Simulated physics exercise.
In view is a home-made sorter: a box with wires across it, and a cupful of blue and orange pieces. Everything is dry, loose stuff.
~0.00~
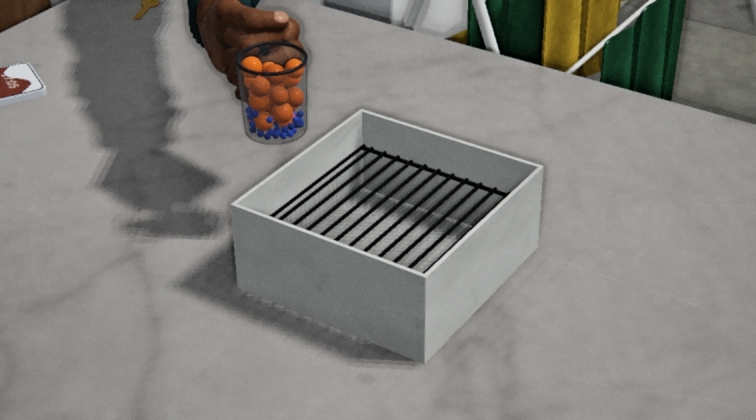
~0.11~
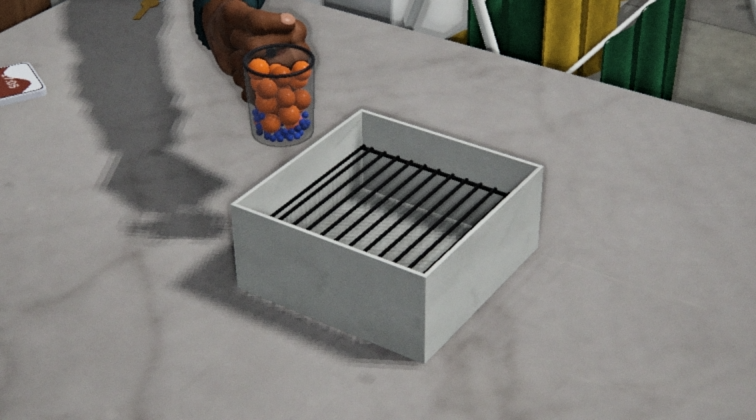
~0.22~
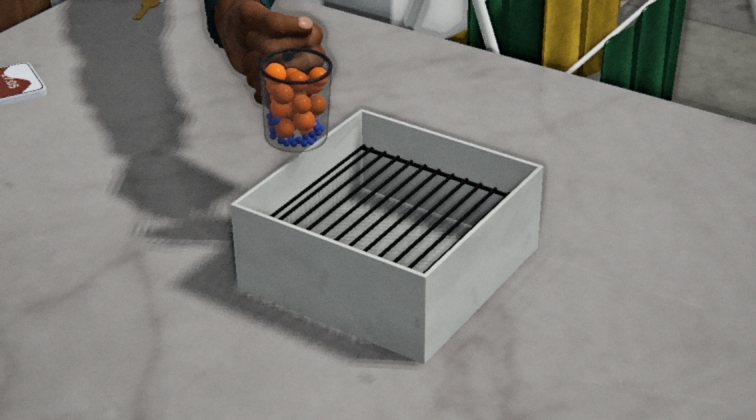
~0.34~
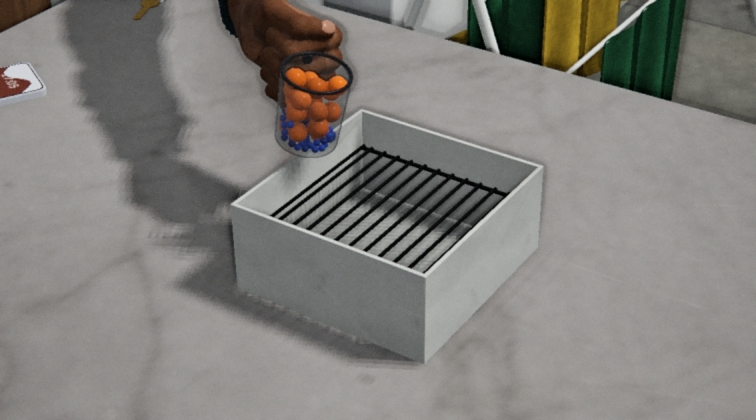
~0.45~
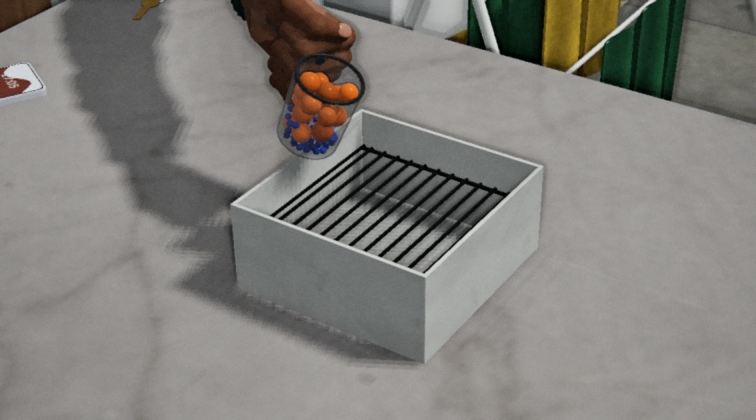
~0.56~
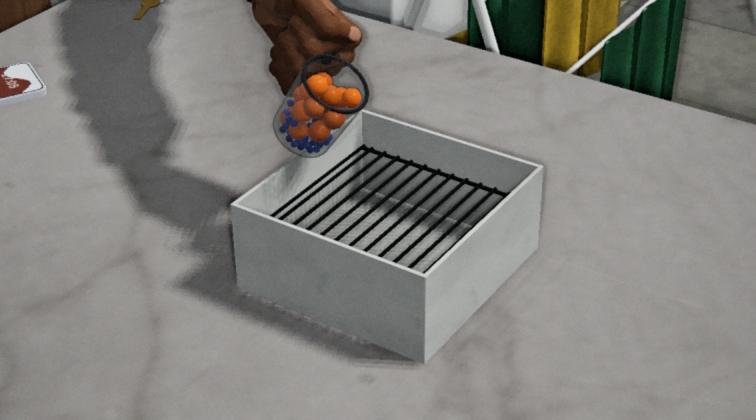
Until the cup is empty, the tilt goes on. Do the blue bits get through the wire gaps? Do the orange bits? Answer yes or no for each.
Answers - blue ones: Yes, orange ones: No.
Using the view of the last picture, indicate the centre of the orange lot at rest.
Settled position: Approx. (388, 214).
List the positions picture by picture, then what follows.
The first frame shows cup at (274, 94), upright; rack at (456, 244), 14 wires across; blue sweets at (277, 123), narrower than the gaps; orange sweets at (275, 90), wider than the gaps.
The second frame shows cup at (281, 96), upright; orange ones at (282, 92).
The third frame shows cup at (296, 101), tipped 3°; blue ones at (290, 131).
The fourth frame shows cup at (311, 106), tipped 12°; orange ones at (313, 101).
The fifth frame shows cup at (319, 108), tipped 22°; blue ones at (308, 136).
The sixth frame shows cup at (319, 108), tipped 33°; rack at (456, 244); blue ones at (304, 132); orange ones at (321, 104).
After 0.88 s, blue ones, all in the cup; orange ones, all in the cup.
After 1.23 s, blue ones, all in the cup; orange ones, most in the cup, about a quarter on or over the wires.
After 1.64 s, blue ones, about two thirds on or over the wires, about a third under the rack; orange ones, all on or over the wires.
By the end (2.8 s), blue ones, nearly all under the rack, a small part outside the box; orange ones, all on the wires, none under the rack.
